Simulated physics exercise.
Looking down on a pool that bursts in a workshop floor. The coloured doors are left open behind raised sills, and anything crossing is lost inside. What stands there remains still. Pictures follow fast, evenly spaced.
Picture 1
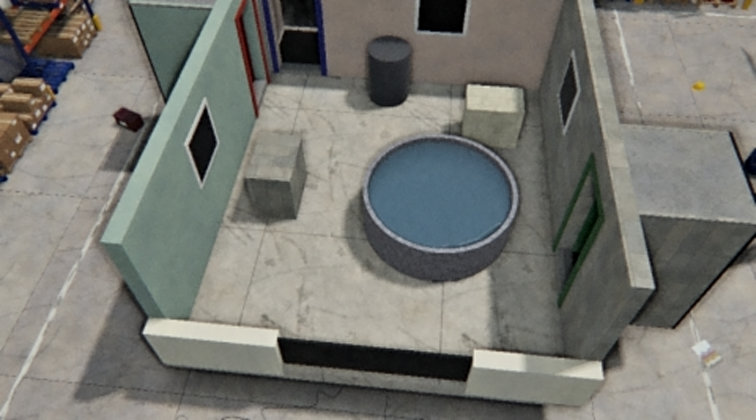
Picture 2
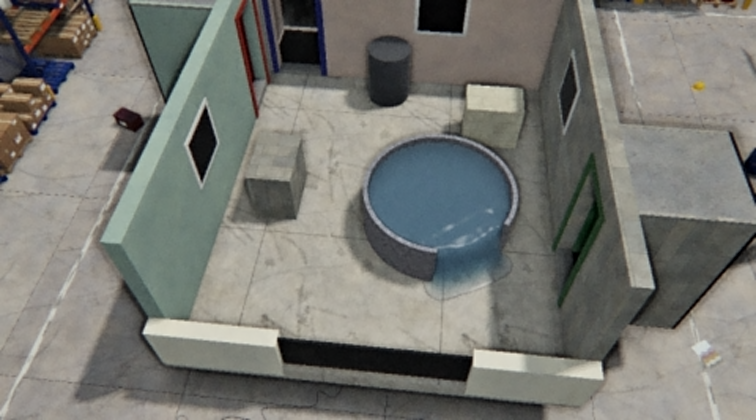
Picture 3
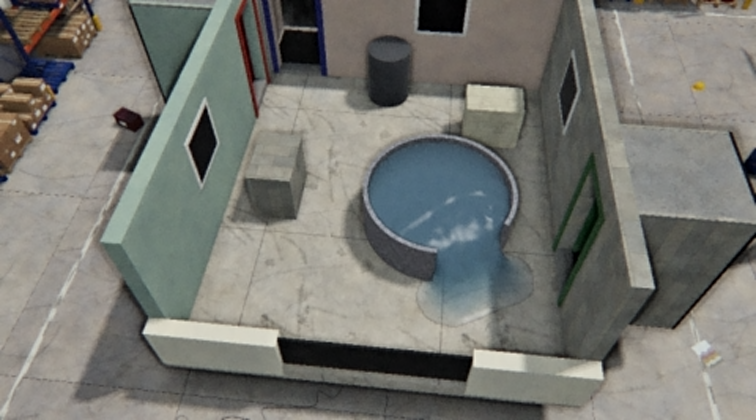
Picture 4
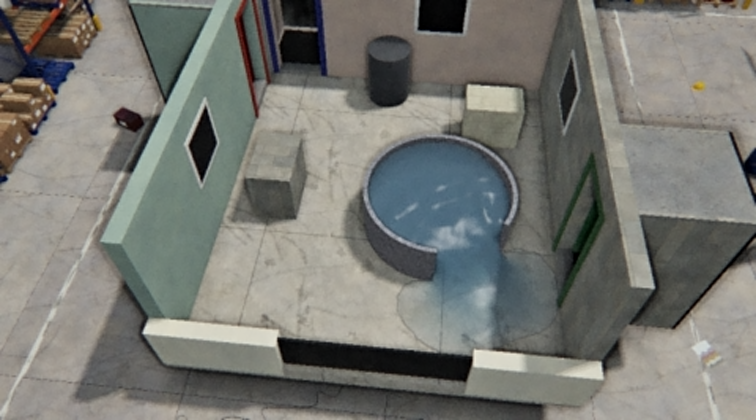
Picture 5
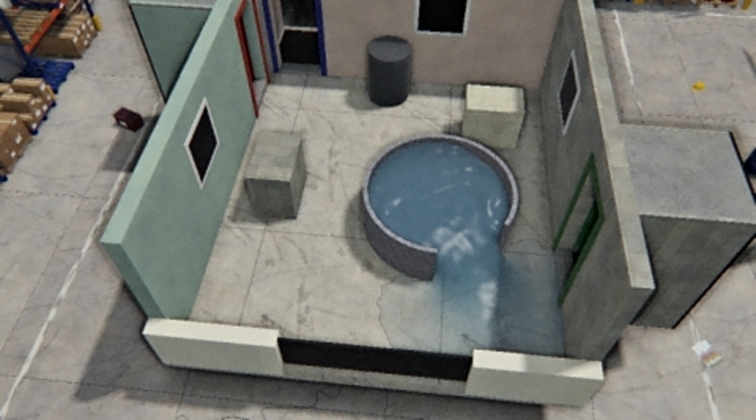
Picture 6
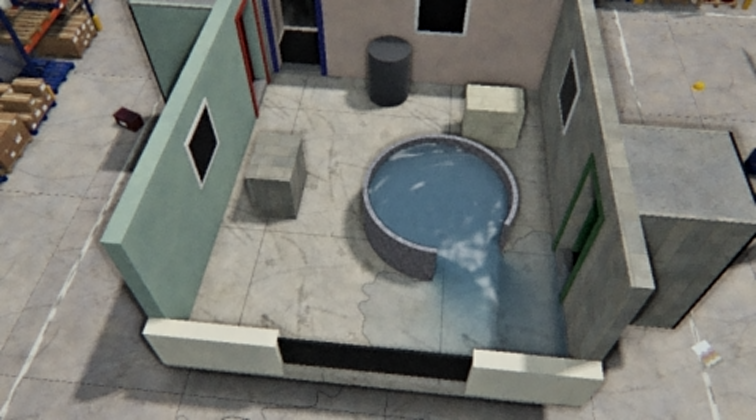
In this clip, a round pool of water stands intact in a walled room with blocks and a dark barrel, then its front side opens and water pours out, spreading across the pale floor toward the low front wall and right wall.
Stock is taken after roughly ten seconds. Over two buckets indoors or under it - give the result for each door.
The red door will be within bounds; the green door will be over the limit; the blue door will be over the limit.
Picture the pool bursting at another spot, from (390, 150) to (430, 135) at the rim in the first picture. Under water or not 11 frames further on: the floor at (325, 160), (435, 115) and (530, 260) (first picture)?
The three spots, in order, are inundated, inundated and spared.
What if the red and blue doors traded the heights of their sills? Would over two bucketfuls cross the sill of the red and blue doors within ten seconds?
Red: Tops the threshold; blue: Remains below the threshold.
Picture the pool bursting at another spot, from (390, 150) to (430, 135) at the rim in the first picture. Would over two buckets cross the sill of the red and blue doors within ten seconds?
Result - red door: Clears the line; blue door: Clears the line.
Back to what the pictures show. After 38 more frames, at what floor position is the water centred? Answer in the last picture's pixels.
Near pixel (393, 231).
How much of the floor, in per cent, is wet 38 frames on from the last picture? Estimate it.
95 %, roughly.
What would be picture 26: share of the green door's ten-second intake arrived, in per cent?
By my reckoning, 65 percent.
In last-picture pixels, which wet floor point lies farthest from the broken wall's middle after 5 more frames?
My guess is roughly (292, 353).
A moment on, water covers 20 % of the floor; the red door not reached, the green door under two buckets in, the blue door not reached.
Next, water covers 30 % of the floor; the red door not reached, the green door over two buckets in, the blue door not reached.
Then, water covers 55 % of the floor; the red door not reached, the green door far over two buckets in, the blue door not reached.
Later, water covers 95 % of the floor; the red door wet at the sill, nothing in, the green door far over two buckets in, the blue door under two buckets in.
In the end, water covers 100 % of the floor; the red door wet at the sill, nothing in, the green door far over two buckets in, the blue door far over two buckets in.
